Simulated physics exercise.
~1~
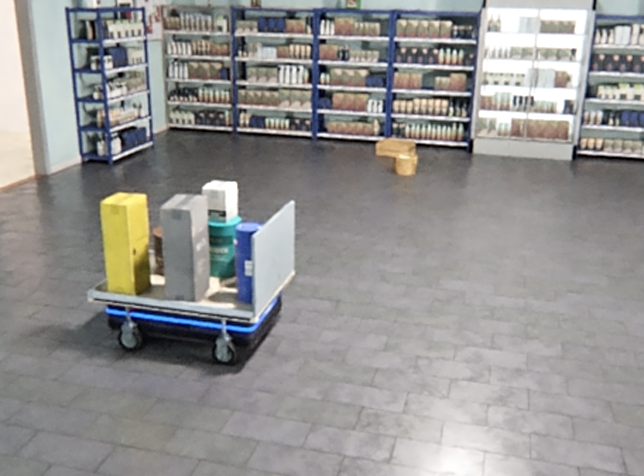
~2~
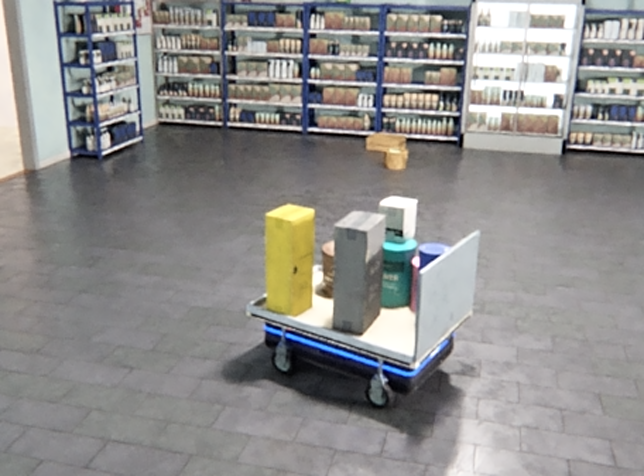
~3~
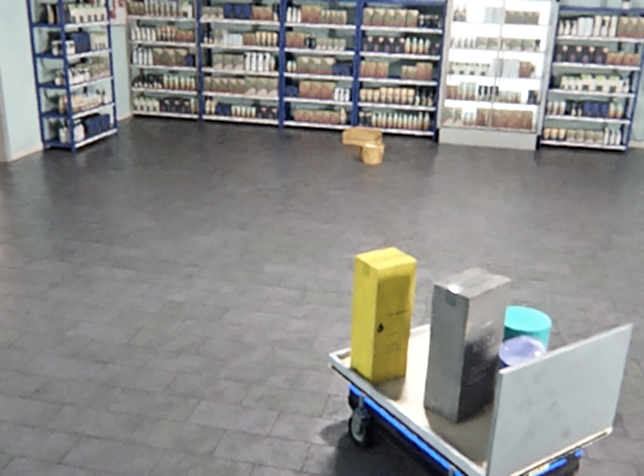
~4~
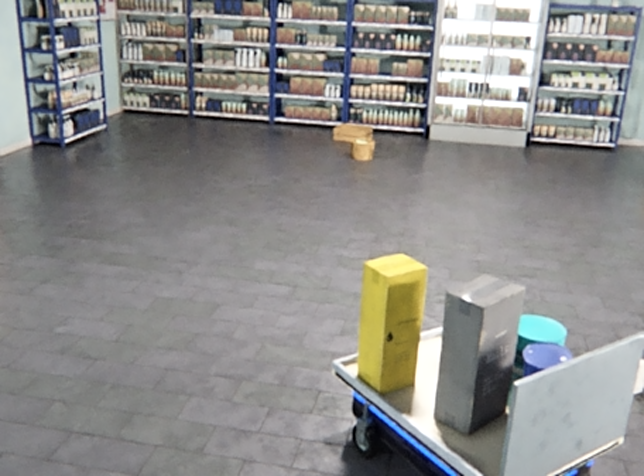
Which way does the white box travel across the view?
The white box moves to the right.
